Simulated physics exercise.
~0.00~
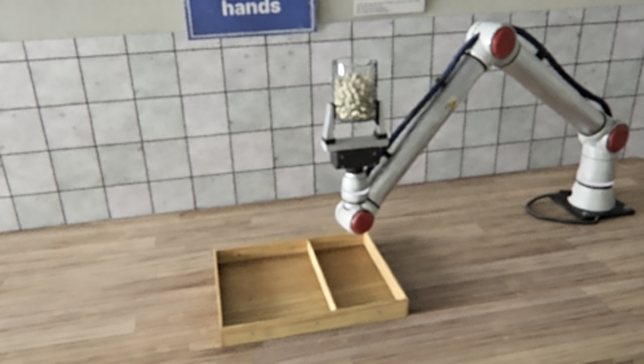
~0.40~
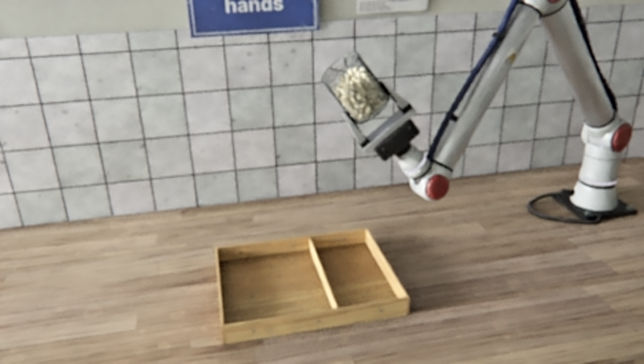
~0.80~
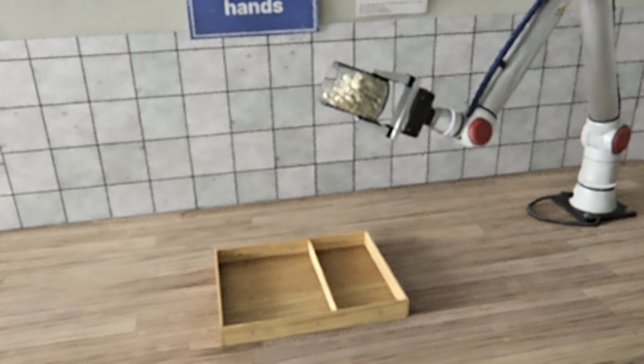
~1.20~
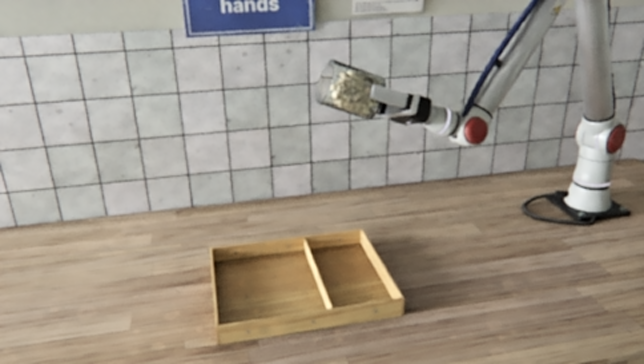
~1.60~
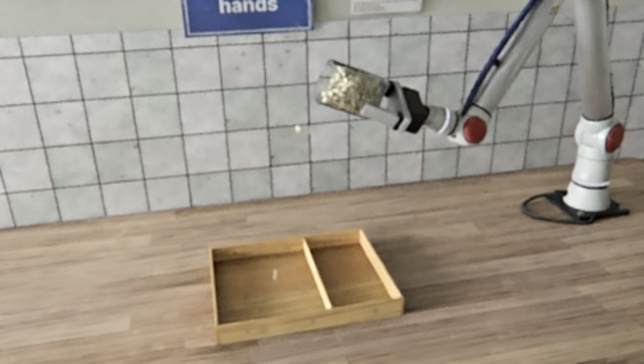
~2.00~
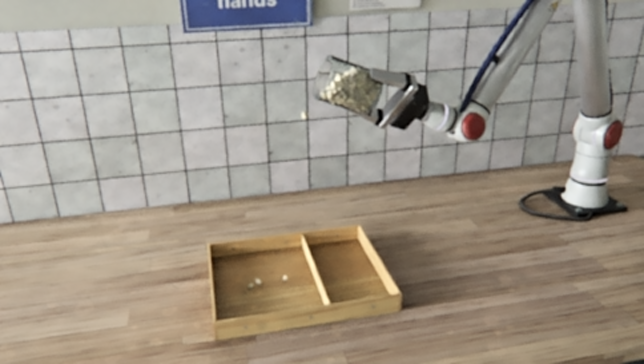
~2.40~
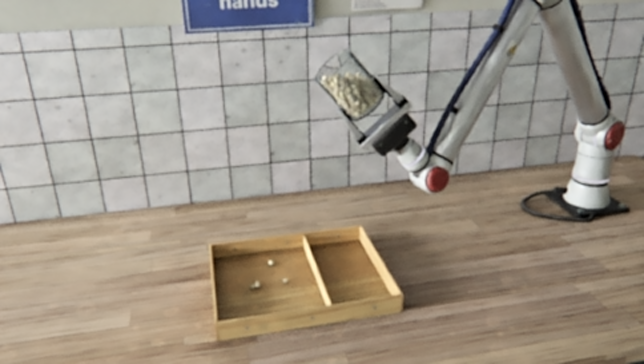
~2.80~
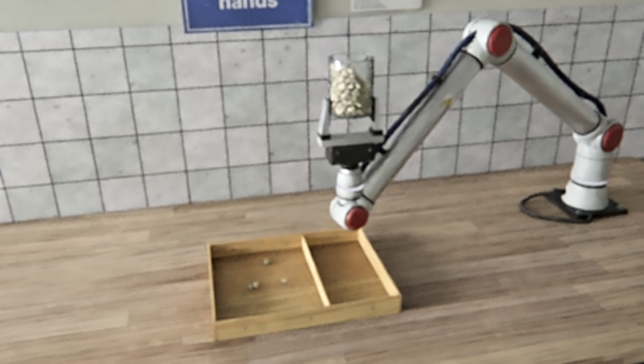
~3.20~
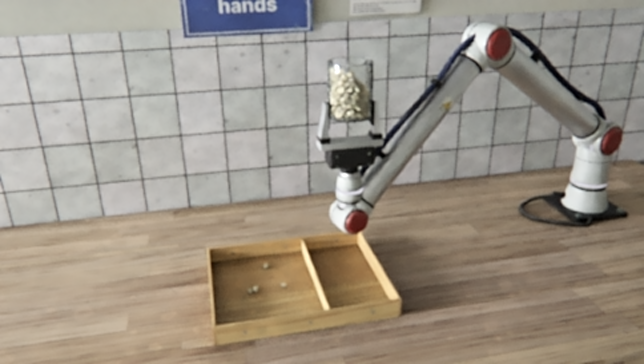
In this clip, a robot arm holding a clear beaker of pale beans tips it leftward above a divided wooden tray, letting a few drop into the larger left compartment, then turns it upright again, still nearly full, and holds it still.
